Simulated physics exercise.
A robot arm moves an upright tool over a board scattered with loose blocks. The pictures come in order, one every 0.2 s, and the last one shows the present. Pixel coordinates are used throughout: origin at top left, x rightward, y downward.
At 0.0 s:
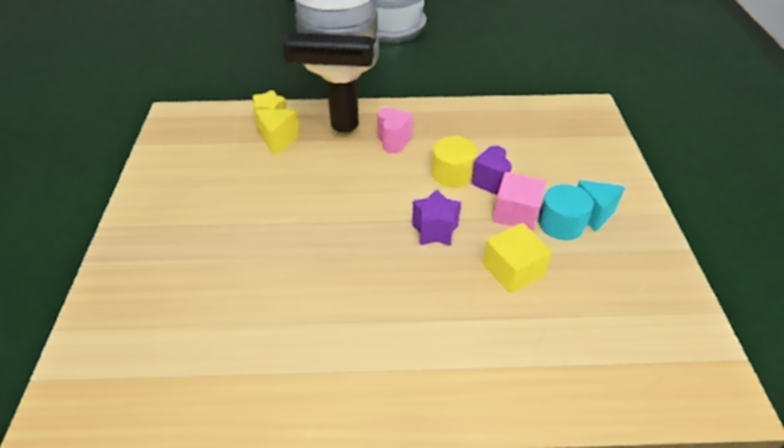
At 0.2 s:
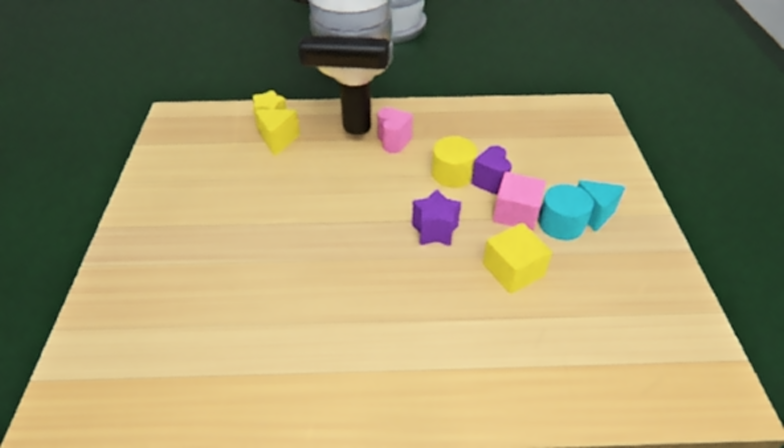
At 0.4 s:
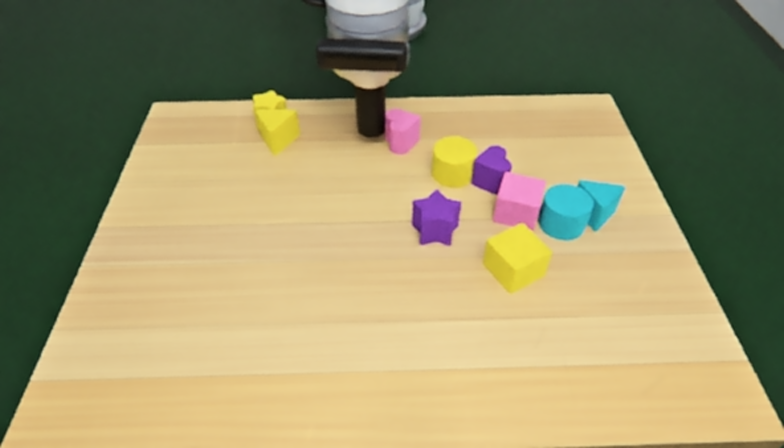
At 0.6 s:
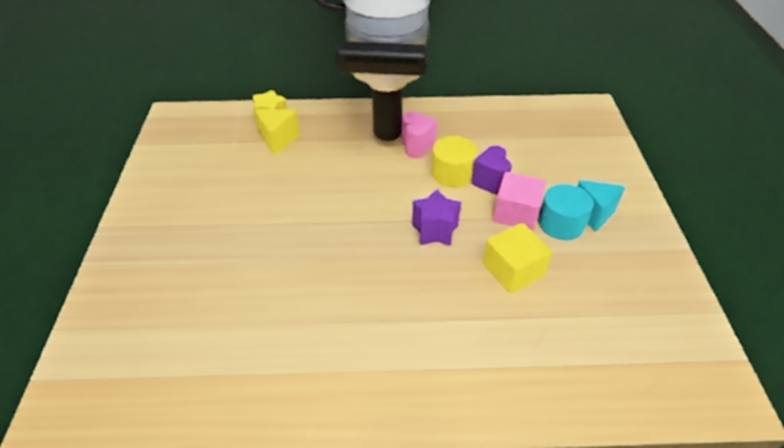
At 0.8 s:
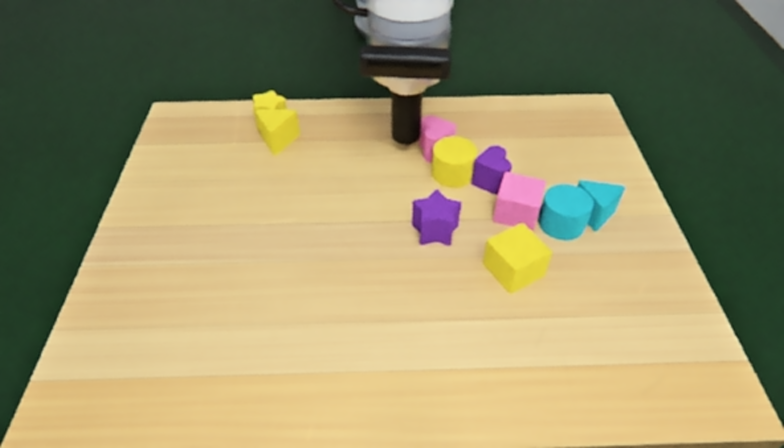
A pale wooden board lies on a dark green surface, seen from above its near edge by a camera that stays still. Yellow blocks sit at the upper left, a pink heart near the top centre, and yellow, purple, pink and turquoise blocks toward the right. The robot arm's upright black tool slides right, meets the pink heart and pushes it close to the yellow round block.
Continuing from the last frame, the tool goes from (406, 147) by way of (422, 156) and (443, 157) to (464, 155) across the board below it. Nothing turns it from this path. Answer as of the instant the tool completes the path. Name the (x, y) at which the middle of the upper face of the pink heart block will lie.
The centre of its top will be at (491, 125).
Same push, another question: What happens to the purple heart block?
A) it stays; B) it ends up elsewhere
B
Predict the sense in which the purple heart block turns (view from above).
From overhead, the rotation is counterclockwise.
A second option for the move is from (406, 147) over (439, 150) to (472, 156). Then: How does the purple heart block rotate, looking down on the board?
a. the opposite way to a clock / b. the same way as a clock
Letter a.
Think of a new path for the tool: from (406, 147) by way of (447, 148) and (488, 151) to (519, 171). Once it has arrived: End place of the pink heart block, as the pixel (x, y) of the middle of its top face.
The answer is (548, 139).
What follows on the original path. Halfway along, tool (433, 147); pink heart block (460, 128); yellow circular block (467, 155); purple heart block (504, 162), turned 35° anticlockwise.
At the end, tool (465, 145); pink heart block (491, 125), turned 15° anticlockwise; yellow circular block (468, 155); purple heart block (505, 162), turned 35° anticlockwise; pink square in place.
